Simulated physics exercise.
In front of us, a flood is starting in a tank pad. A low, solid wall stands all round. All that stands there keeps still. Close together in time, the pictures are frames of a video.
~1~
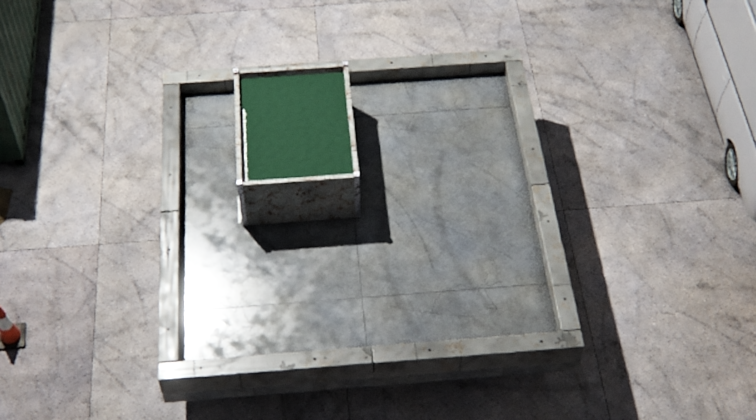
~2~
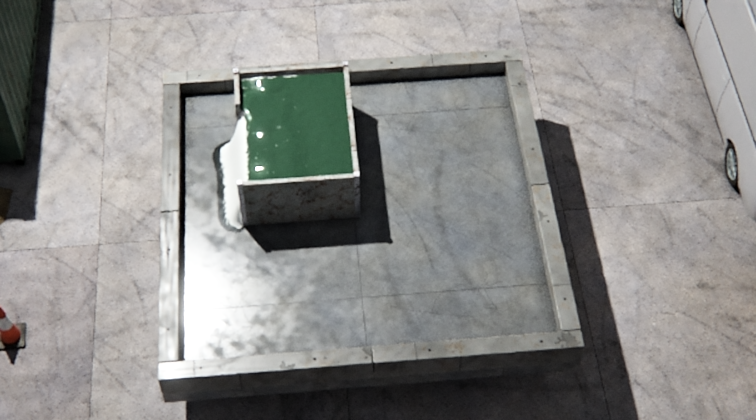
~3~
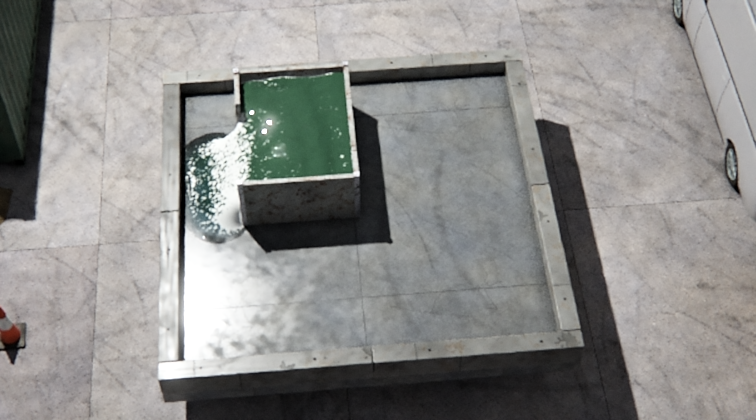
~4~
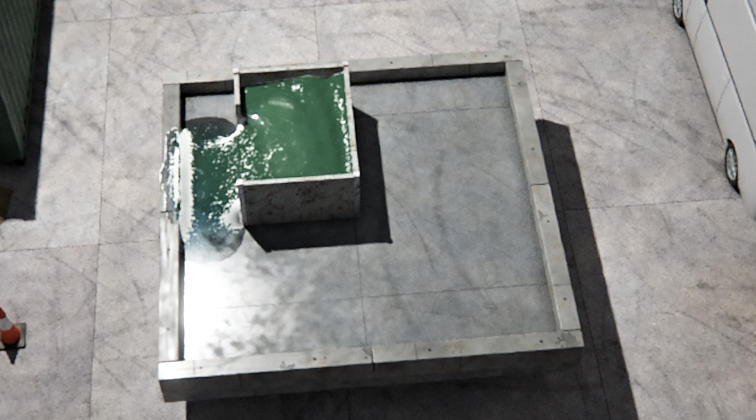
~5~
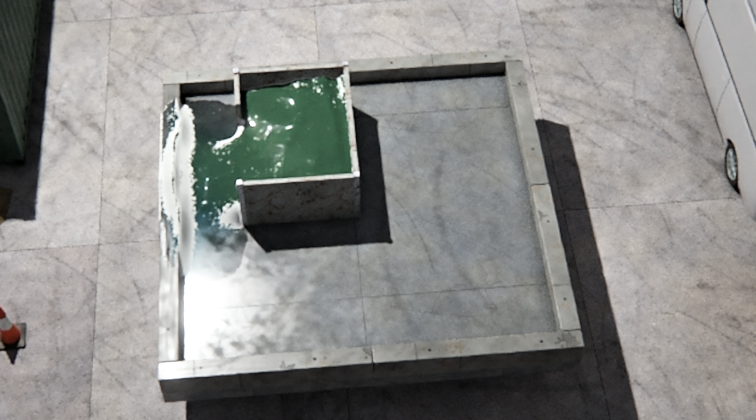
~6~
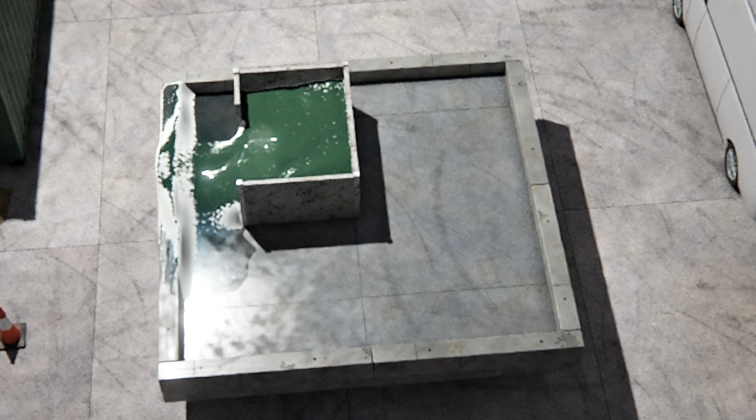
Green water in a square tank bursts out through a gap in its left side, foams across the walled pad to the left wall, then spreads along that wall while the tank and surrounding walls stay still.
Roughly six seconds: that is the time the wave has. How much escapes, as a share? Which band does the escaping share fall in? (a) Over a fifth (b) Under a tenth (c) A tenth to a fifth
a, over a fifth.
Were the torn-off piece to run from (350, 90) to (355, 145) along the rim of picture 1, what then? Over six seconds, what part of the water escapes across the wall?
My estimate is near 8 percent.
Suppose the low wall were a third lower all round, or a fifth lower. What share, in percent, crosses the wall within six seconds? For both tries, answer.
Around 46 percent for the first try and around 36 percent for the second, I'd say.
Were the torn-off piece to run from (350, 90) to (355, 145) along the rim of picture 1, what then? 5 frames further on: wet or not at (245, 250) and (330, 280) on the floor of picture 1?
In sequence: Spared, spared.
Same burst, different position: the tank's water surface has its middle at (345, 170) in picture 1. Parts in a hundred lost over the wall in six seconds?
Roughly 18 %.
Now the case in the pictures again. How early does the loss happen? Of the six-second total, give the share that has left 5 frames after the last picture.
By then, close to 55 % of it.
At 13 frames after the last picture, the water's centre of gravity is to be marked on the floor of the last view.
About (271, 197).
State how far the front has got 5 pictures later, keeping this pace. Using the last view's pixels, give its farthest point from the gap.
I'd put it around (182, 370).
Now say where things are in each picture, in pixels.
In the first frame, the water tank at (295, 126) is whole and still.
In the second frame, water pours out at (244, 168) and has run to (229, 226).
In the third frame, water pours out at (244, 171) and has run to (196, 144).
In the fourth frame, water pours out at (245, 173) and has run to (183, 252).
In the fifth frame, water pours out at (245, 173) and has run to (182, 279).
In the sixth frame, the front is at (182, 307), out from the gap at (245, 173).
A moment on, water covers 20 % of the floor; the low wall has let 10 % over.
Next, water covers 25 % of the floor; the low wall has let 16 % over.
Then, water covers 45 % of the floor; the low wall has let 26 % over.
Later, water covers 60 % of the floor; the low wall has let 27 % over.
In the end, water covers 75 % of the floor; the low wall has let 27 % over.
